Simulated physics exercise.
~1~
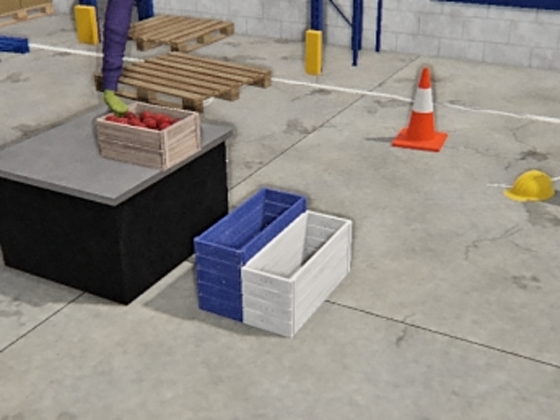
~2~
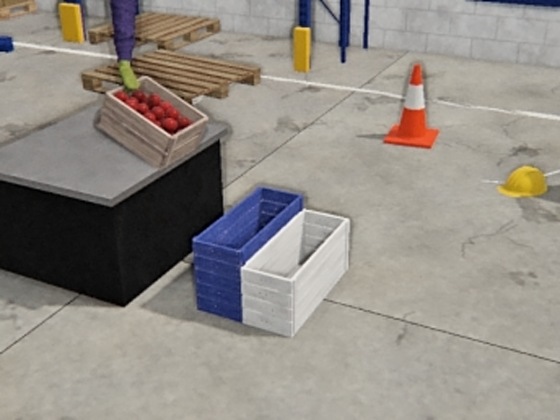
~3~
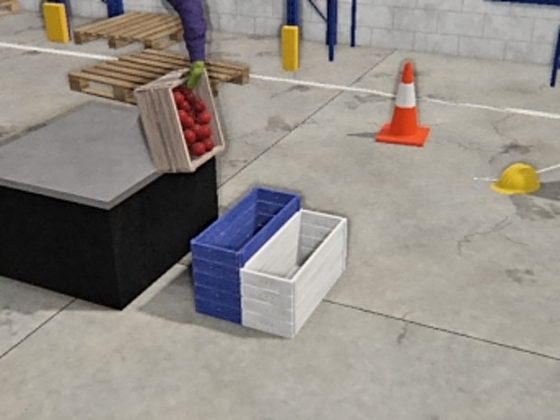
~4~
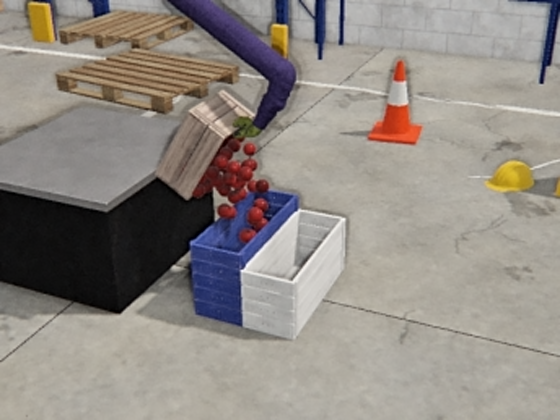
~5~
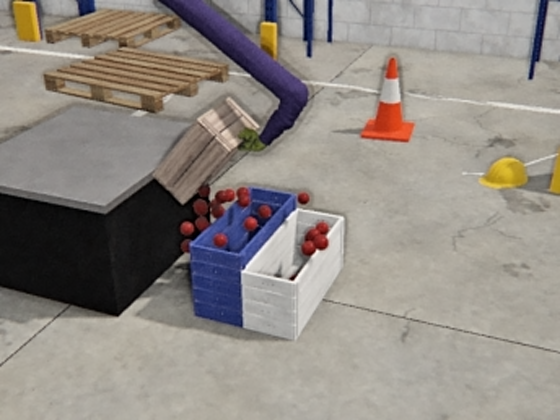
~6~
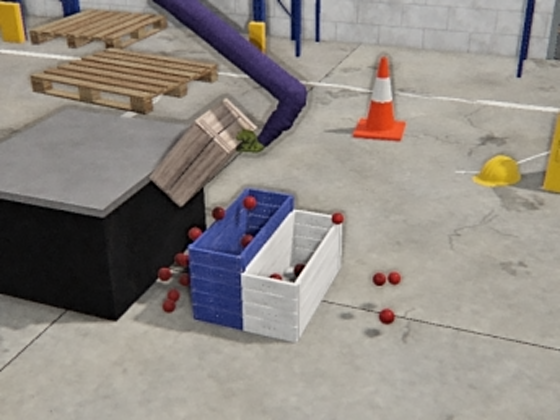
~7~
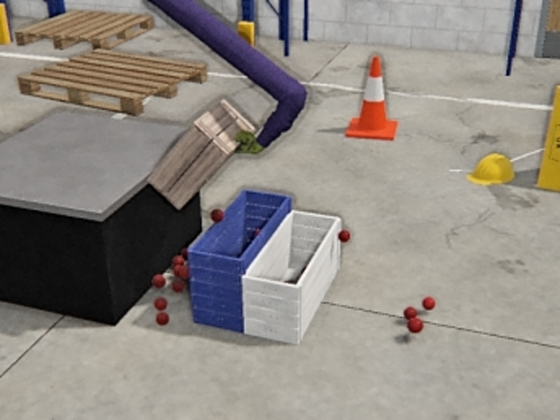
A purple robotic arm with a green gripper holds a wooden crate of red apples on a grey-topped black bench, seen from above in a warehouse with pallets, an orange cone and a yellow hard hat behind. A long blue bin and a white box stand side by side on the concrete, right of the bench. The arm lifts and tips the crate rightward over the bench edge until apples tumble out. Most drop into the blue bin, while a few land in the white box. Others spill between bench and bin or roll away to the right, and the crate stays tipped, with apples scattered on both sides.
